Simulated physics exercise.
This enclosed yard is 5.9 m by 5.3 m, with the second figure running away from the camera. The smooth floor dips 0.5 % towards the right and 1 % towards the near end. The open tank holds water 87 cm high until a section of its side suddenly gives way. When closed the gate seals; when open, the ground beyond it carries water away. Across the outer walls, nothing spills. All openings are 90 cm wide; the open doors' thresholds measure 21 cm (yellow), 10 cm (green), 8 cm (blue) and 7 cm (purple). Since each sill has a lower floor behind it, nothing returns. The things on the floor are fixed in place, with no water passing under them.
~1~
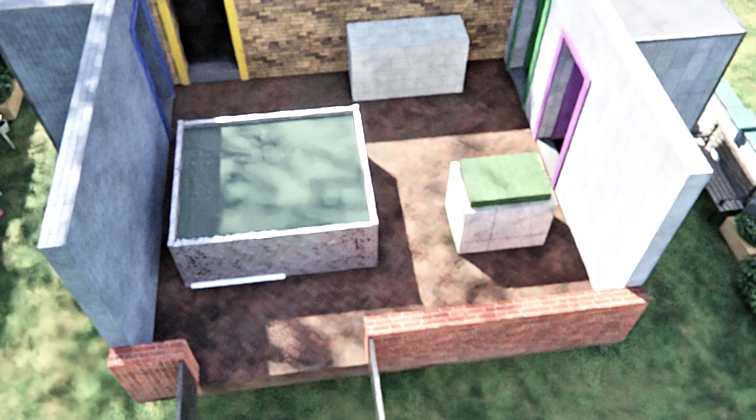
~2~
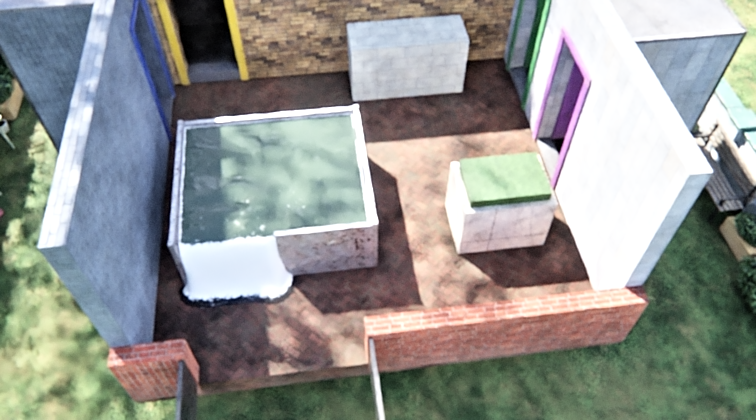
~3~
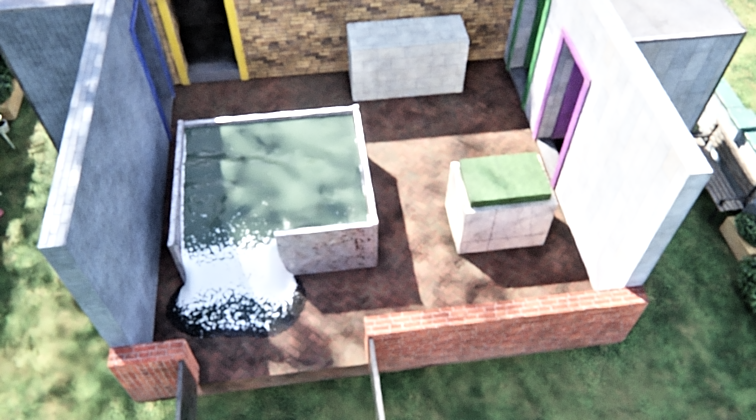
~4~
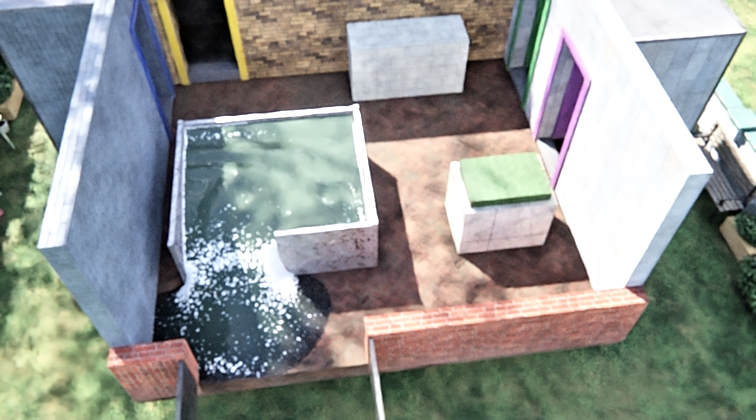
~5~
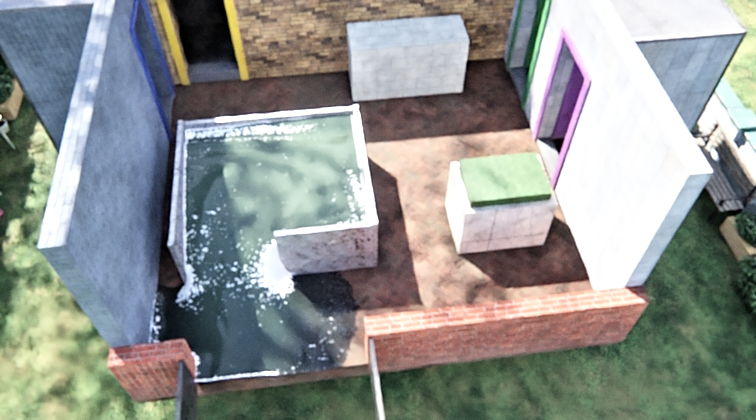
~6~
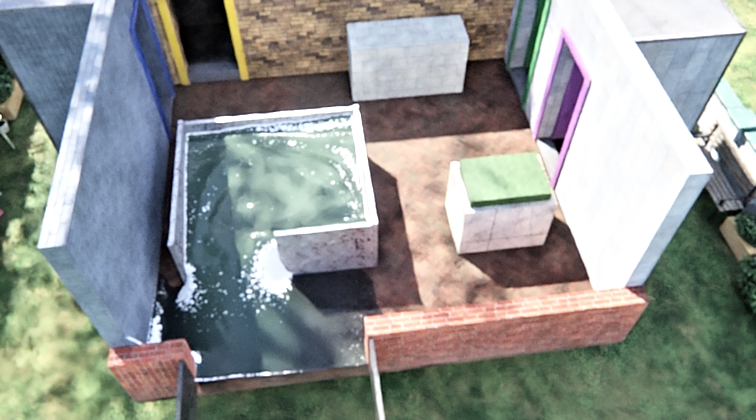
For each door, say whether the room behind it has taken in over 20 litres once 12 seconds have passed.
My prediction: For the yellow door I'd say within the limit; for the green door I'd say within the limit; for the blue door I'd say within the limit; for the purple door I'd say within the limit.
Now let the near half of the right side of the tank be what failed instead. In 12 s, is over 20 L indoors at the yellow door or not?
Compared with the limit, yellow is less.
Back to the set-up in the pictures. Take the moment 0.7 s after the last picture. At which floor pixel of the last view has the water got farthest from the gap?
That would be close to (490, 331).
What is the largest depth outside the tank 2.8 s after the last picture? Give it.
Depth max: Approx. 34 cm.
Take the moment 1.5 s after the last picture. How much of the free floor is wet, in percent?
20 %.
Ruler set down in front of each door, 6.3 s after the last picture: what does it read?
Depths in centimetres - yellow: 10, green: 1, blue: 6, purple: 0.
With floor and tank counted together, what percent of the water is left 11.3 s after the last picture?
About 26 percent of the water remains.
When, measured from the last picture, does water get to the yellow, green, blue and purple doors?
Yellow = 2.2 s, green = 6.5 s, blue = 1.8 s, purple = 8.0 s.
Then, 0.7 s after the last picture water covers 15 % of the floor and is deepest (67 cm) near (166, 369); yellow door not reached, green door not reached, blue door not reached, purple door not reached.
Then, 1.5 s after the last picture water covers 20 % of the floor and is deepest (50 cm) near (166, 369); yellow door not reached, green door not reached, blue door not reached, purple door not reached.
Then, 2.8 s after the last picture water covers 25 % of the floor and is deepest (34 cm) near (166, 369); yellow door 18 cm at the sill, 1 L in, green door not reached, blue door 8 cm at the sill, 0 L in, purple door not reached.
Then, 6.3 s after the last picture water covers 50 % of the floor and is deepest (18 cm) near (151, 371); yellow door 10 cm at the sill, 2 L in, green door not reached, blue door 6 cm at the sill, 3 L in, purple door not reached.
Then, 11.3 s after the last picture water covers 75 % of the floor and is deepest (9 cm) near (151, 371); yellow door 5 cm at the sill, 2 L in, green door 3 cm at the sill, 0 L in, blue door 4 cm at the sill, 4 L in, purple door 5 cm at the sill, 0 L in.
